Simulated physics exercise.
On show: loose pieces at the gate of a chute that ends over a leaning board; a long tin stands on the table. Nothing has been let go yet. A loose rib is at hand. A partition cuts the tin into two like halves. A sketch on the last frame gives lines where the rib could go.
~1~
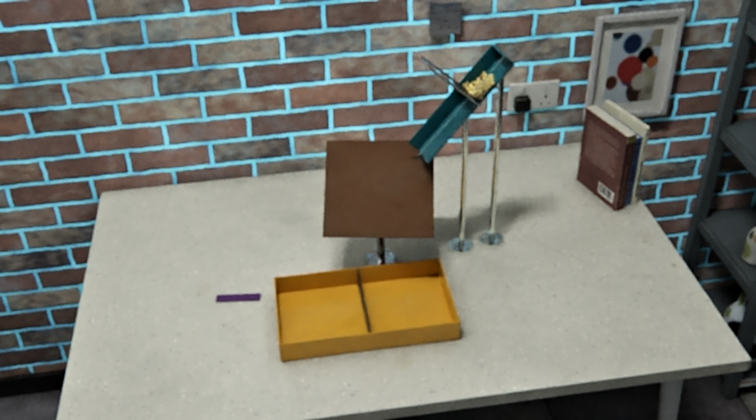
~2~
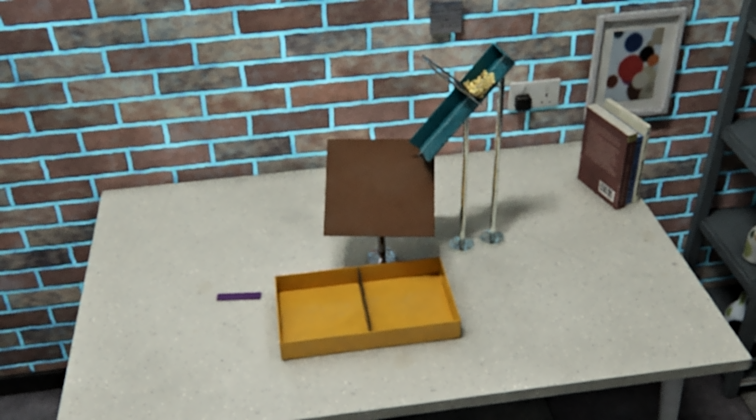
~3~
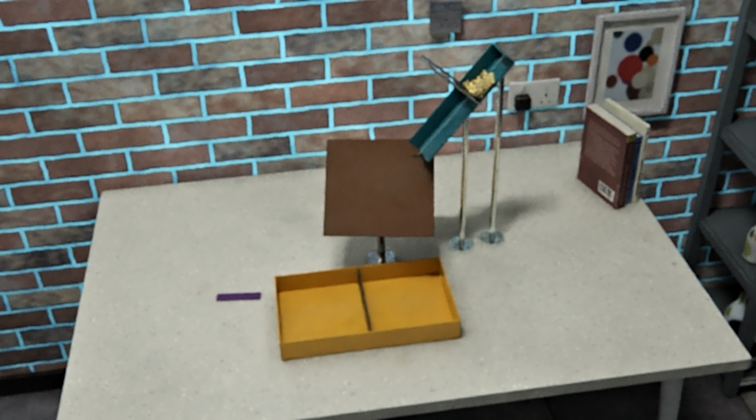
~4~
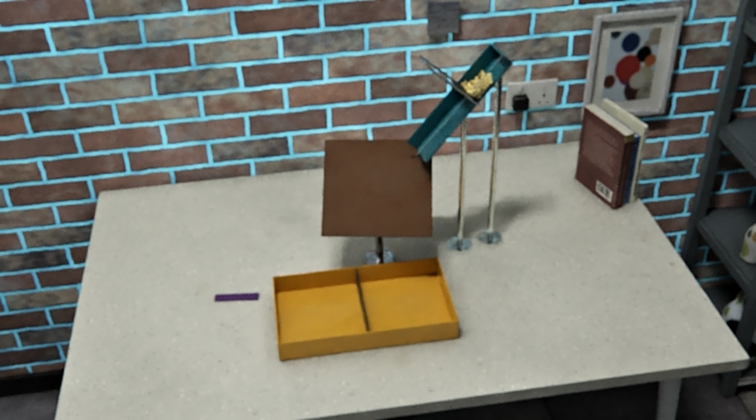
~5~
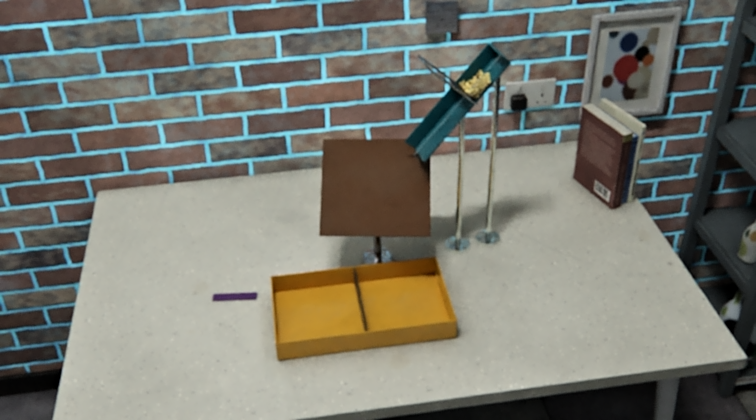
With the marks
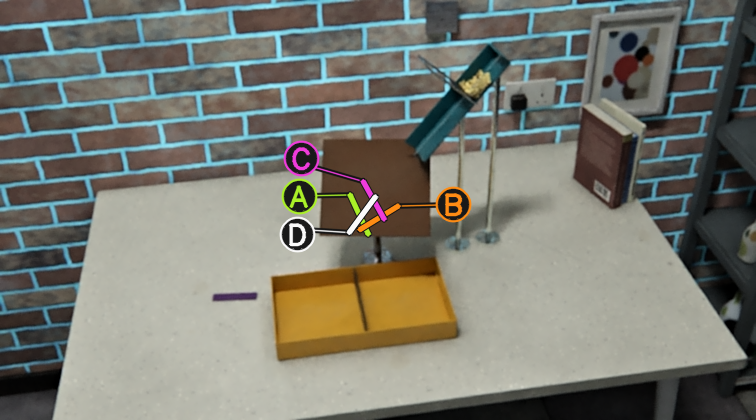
To begin with, pale yellow pieces sit behind a gate in a sloping teal chute, above a tilted brown board and a divided yellow tin on a table, with a purple strip lying to the left. The pieces stay put and nothing moves apart from a very slight drift of the view.
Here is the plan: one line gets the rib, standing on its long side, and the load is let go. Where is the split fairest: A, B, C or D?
The best line is D.
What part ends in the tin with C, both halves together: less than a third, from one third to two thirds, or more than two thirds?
It is more than two thirds.
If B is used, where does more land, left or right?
The left half.
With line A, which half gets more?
Right.
On the marked copy, line A from (350, 194) to (368, 234); line B from (398, 206) to (359, 229); line C from (363, 181) to (384, 219); line D from (375, 196) to (349, 232).
Choosing A, of what is caught, a small part in the left half, nearly all in the right.
Choosing B, of what is caught, nearly all in the left half, a small part in the right.
Choosing C, of what is caught, a stray few in the left half, nearly all in the right.
Choosing D, of what is caught, about two thirds in the left half, about a third in the right.
